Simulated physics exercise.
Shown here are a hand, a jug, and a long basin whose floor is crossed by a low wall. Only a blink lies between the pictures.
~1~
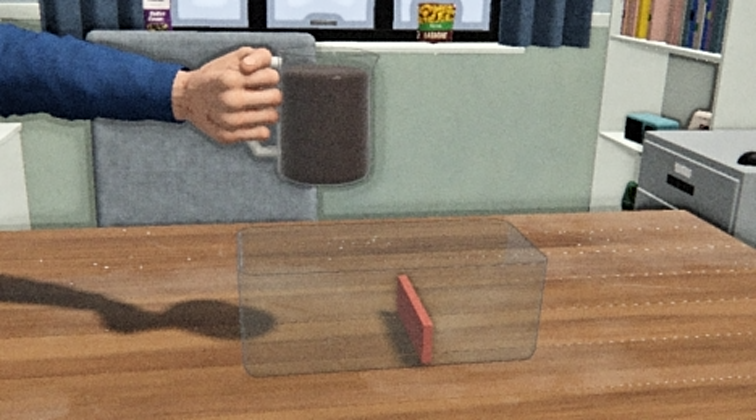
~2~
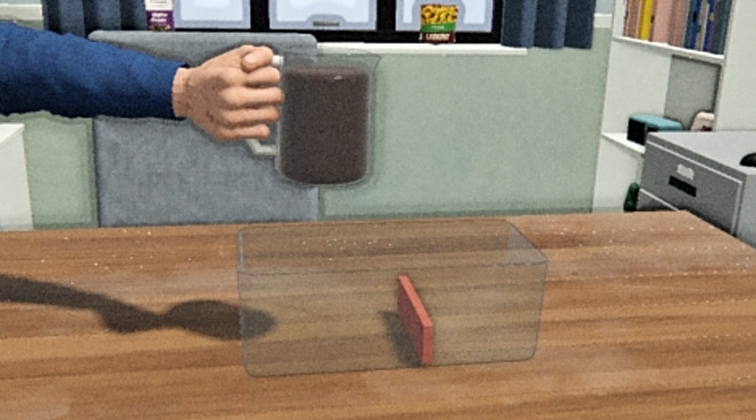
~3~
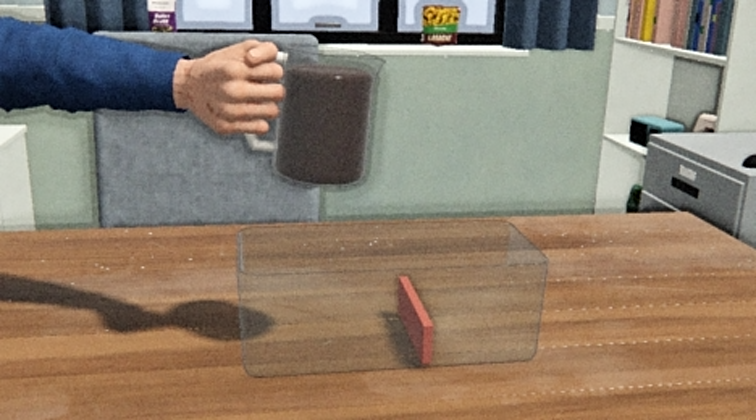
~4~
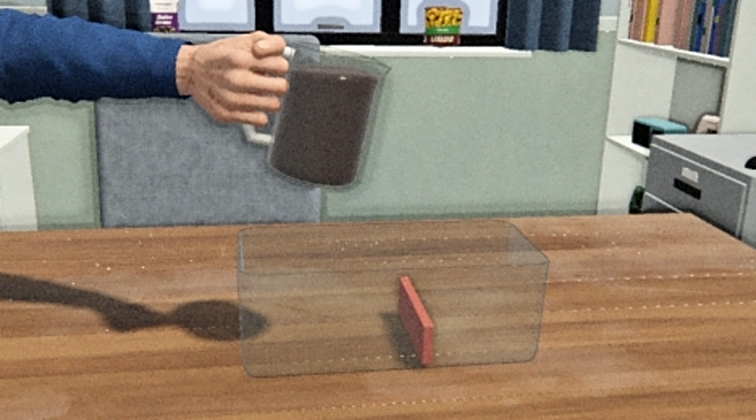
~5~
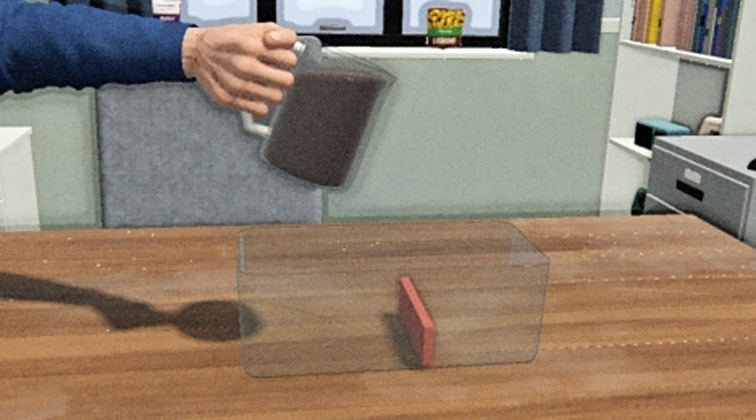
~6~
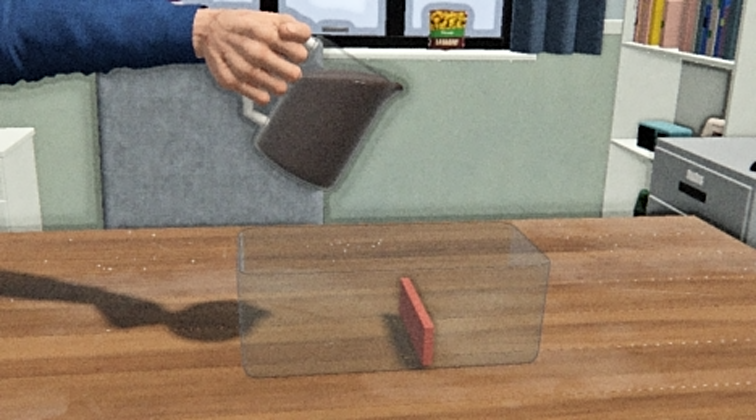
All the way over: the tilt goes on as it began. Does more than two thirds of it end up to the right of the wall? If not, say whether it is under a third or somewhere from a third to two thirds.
Yes, more than two thirds does.
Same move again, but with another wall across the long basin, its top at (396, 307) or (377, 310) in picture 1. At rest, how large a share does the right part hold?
First try 90 per cent, second try 90 per cent.
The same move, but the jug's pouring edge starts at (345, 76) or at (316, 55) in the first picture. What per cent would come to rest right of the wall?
Start one gives some 55 %, start two some 10 %.
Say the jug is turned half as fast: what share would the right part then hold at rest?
Around 95 per cent ends up there.
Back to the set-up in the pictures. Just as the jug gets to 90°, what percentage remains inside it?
70 %.
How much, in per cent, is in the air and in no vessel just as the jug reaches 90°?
Share in flight: Approx. 20 %.
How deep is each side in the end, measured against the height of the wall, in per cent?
Close to 0 for the left and 90 for the right.
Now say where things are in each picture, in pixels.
The first picture shows tilt 0°; pouring edge (380, 54); surface from (280, 71) to (368, 71); the long basin's rim runs from (238, 251) to (527, 241); the wall's top is at (414, 300).
The second picture shows tilt 1°; pouring edge (381, 55); surface from (283, 69) to (369, 72).
The third picture shows tilt 5°; pouring edge (385, 59); surface from (285, 68) to (372, 73).
The fourth picture shows tilt 12°; pouring edge (391, 67); surface from (286, 79) to (378, 75).
The fifth picture shows tilt 21°; pouring edge (398, 77); surface from (282, 95) to (387, 77).
The sixth picture shows tilt 31°; pouring edge (403, 91); surface from (278, 101) to (400, 83).
A moment on, the tilt is 90° and 71 per cent is still to pour, 0 is left of the wall and 8 right of it.
Next, the tilt is 105° and 27 per cent is still to pour, 1 is left of the wall and 50 right of it.
Then the tilt is 105° and 6 per cent is still to pour, 3 is left of the wall and 82 right of it.
Later the tilt is 105° and 1 per cent is still to pour, 4 is left of the wall and 92 right of it.
In the end 4 per cent lies left of the wall, 93 right of it and 2 outside.
